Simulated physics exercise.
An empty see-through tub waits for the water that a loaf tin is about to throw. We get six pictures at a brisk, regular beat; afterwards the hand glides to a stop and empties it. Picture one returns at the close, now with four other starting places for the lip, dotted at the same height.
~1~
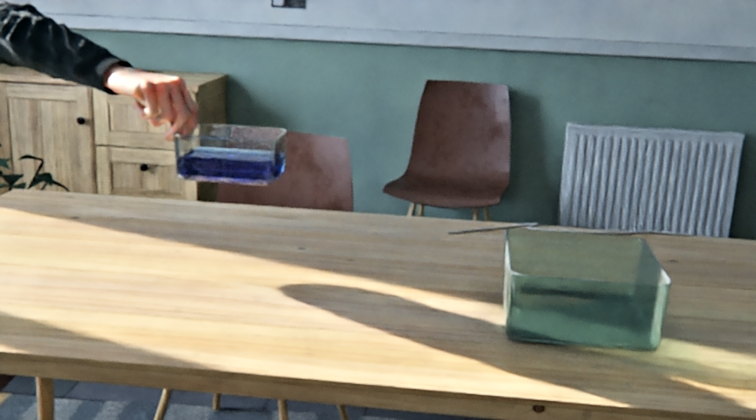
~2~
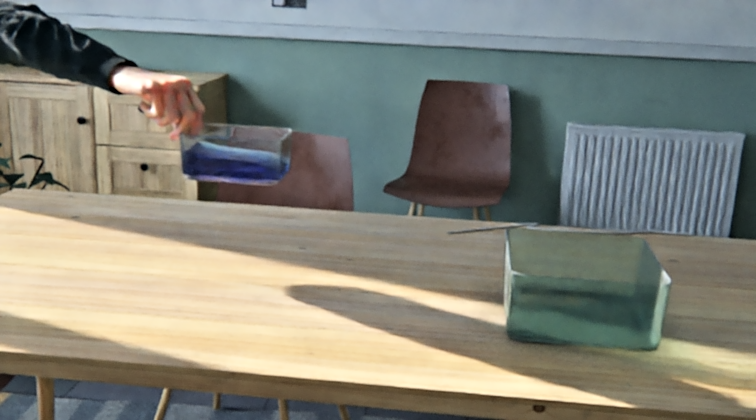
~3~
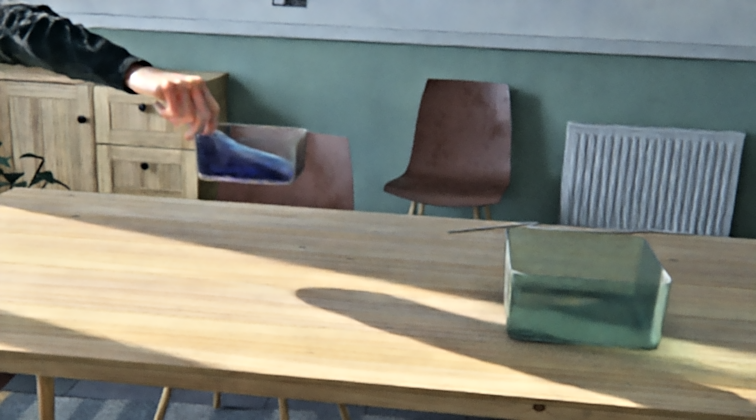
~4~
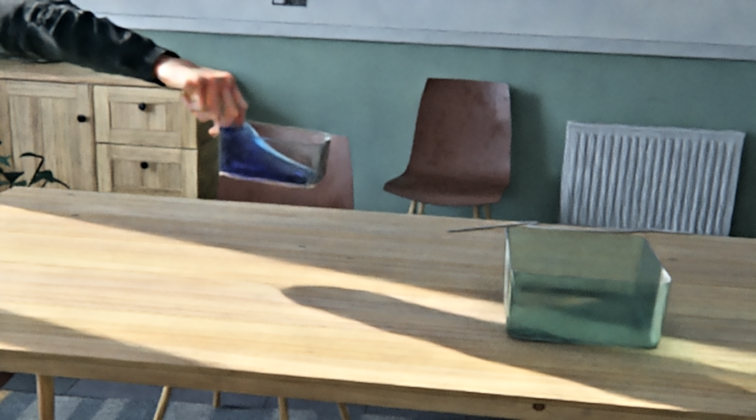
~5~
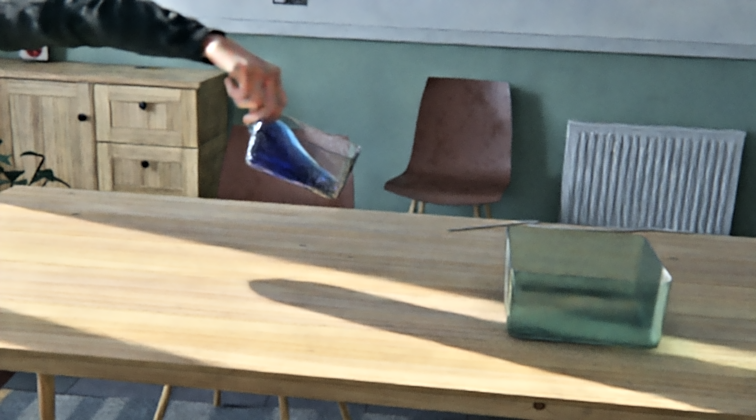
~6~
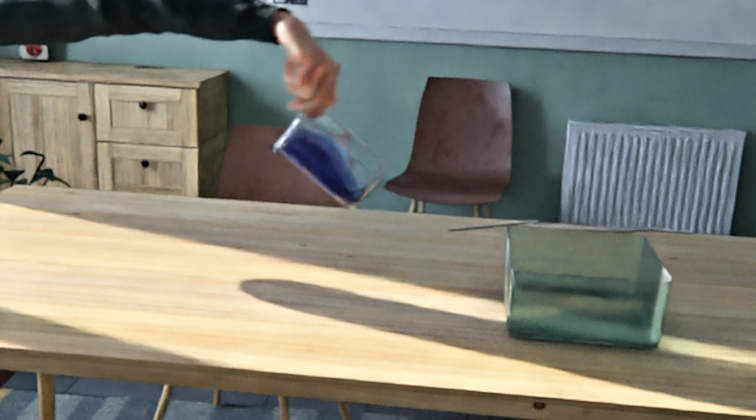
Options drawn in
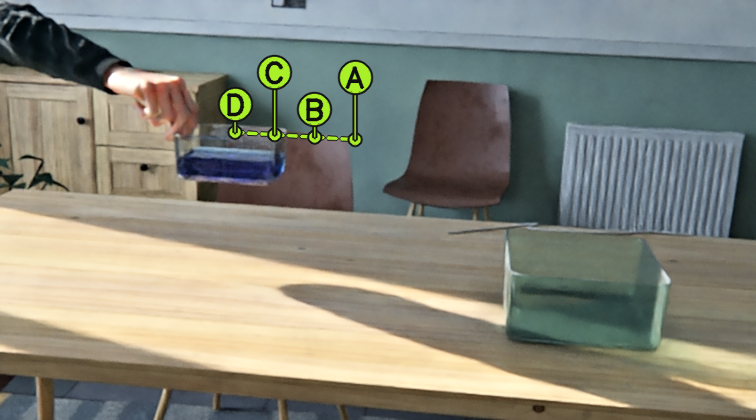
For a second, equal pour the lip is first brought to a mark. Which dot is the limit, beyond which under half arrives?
Go for B.
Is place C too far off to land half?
Yes.
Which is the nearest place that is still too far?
It is C.
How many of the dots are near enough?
Two of the four.
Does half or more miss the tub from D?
Yes, that goes wrong.
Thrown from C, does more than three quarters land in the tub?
No, less.
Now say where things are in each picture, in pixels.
Upright, lip at (279, 135); tub from (505, 337) to (659, 349); nothing has left yet.
Upright, lip at (285, 135); nothing has left yet.
Upright, lip at (300, 134); nothing has left yet.
Tipped about 5°, lip at (325, 140); water is over the rim, down to (235, 125).
Tipped about 18°, lip at (356, 153); water is over the rim, down to (258, 127).
Tipped about 38°, lip at (385, 172); water is over the rim, down to (279, 146).
On the marked copy, A at (355, 139); B at (314, 137); C at (274, 134); D at (235, 132).
If A is chosen, about 89 % lands in the tub, 8 % falls short and 4 % goes beside or beyond.
If B is chosen, about 70 % lands in the tub, 24 % falls short and 5 % goes beside or beyond.
If C is chosen, about 27 % lands in the tub, 64 % falls short and 9 % goes beside or beyond.
If D is chosen, about 8 % lands in the tub, 85 % falls short and 6 % goes beside or beyond.
